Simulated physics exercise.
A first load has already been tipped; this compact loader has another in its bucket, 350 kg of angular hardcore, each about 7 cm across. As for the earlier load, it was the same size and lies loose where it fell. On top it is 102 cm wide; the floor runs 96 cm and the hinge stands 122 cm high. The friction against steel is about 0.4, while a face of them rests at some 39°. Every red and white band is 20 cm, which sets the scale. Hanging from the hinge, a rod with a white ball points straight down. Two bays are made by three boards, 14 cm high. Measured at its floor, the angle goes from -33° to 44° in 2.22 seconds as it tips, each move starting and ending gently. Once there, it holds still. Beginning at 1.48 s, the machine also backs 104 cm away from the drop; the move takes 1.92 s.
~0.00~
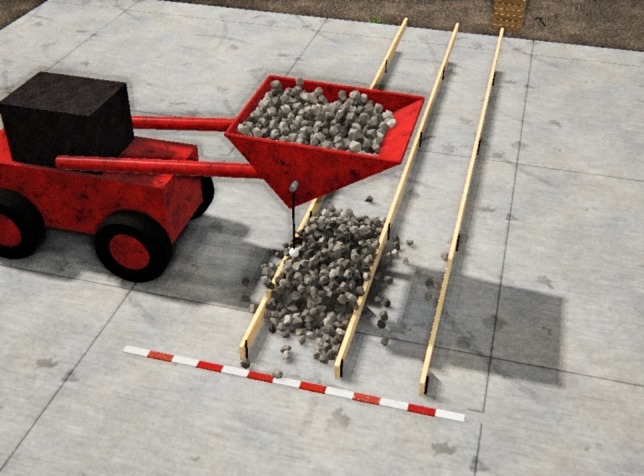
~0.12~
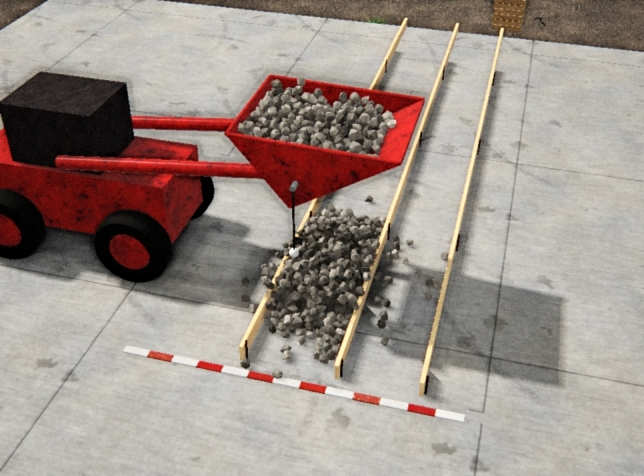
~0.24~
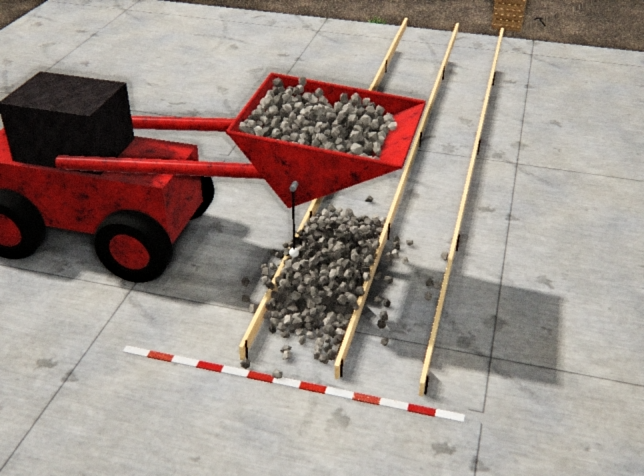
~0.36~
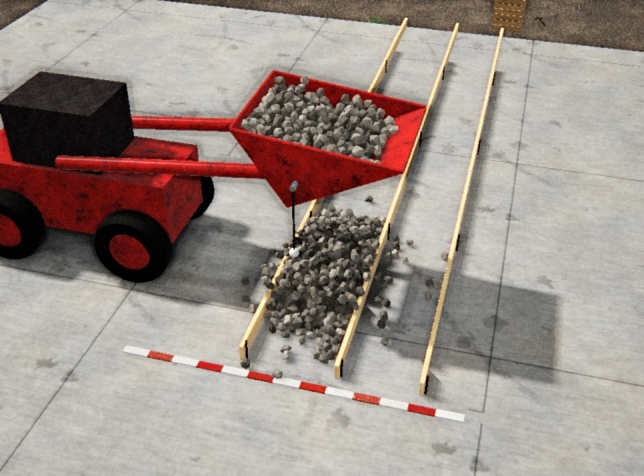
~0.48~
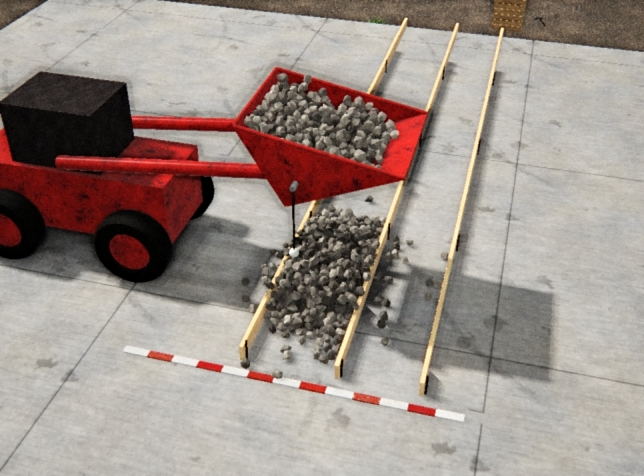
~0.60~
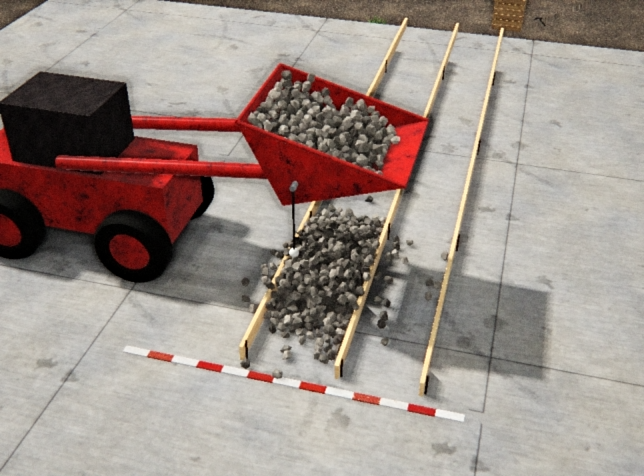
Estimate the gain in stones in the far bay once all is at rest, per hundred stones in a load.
67 per hundred.
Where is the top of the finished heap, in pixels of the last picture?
About (345, 243).
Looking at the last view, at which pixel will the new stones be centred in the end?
Centre at roughly (387, 271).
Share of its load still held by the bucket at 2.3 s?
It holds some 5 percent.
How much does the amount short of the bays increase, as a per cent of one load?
About 0 percent of one load.
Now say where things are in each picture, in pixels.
In the first frame, lip at (401, 163), floor tilted -33°, highest stones at (314, 100). The earlier load is highest near (316, 249), 30 cm above ground level, 2 % short of the bays, 95 % in the near bay, 3 % in the far bay.
In the second frame, the bucket is at -32°, its lip at (401, 164); the top of the load is at (304, 99); the stones move at 0.1 m/s on average.
In the third frame, the bucket is at -30°, its lip at (402, 167); the top of the load is at (289, 95); the stones move at 0.1 m/s on average.
In the fourth frame, the bucket is at -28°, its lip at (404, 172); the top of the load is at (282, 92); the stones move at 0.1 m/s on average.
In the fifth frame, lip at (405, 179), floor tilted -24°, highest stones at (284, 90); the stones move at 0.2 m/s on average.
In the sixth frame, the bucket is at -19°, its lip at (406, 187); the top of the load is at (285, 88); the stones move at 0.2 m/s on average.
After 1.7 s the floor is at 32°; in per cent of one load, 97 in the bucket, 2 short of the bays, 95 in the near bay, 6 in the far bay; the foremost stones are at (418, 283).
After 2.3 s the floor is at 44°; in per cent of one load, 3 in the bucket, 2 short of the bays, 127 in the near bay, 67 in the far bay, 1 past the last board; the foremost stones are at (450, 273).
After 3.8 s the floor is at 44°; in per cent of one load, 0 in the bucket, 2 short of the bays, 126 in the near bay, 70 in the far bay, 2 past the last board; the foremost stones are at (474, 293).
After 6.5 s the floor is at 44°; in per cent of one load, 0 in the bucket, 2 short of the bays, 126 in the near bay, 70 in the far bay, 2 past the last board; the foremost stones are at (474, 293). Net gain in the far bay, 67.
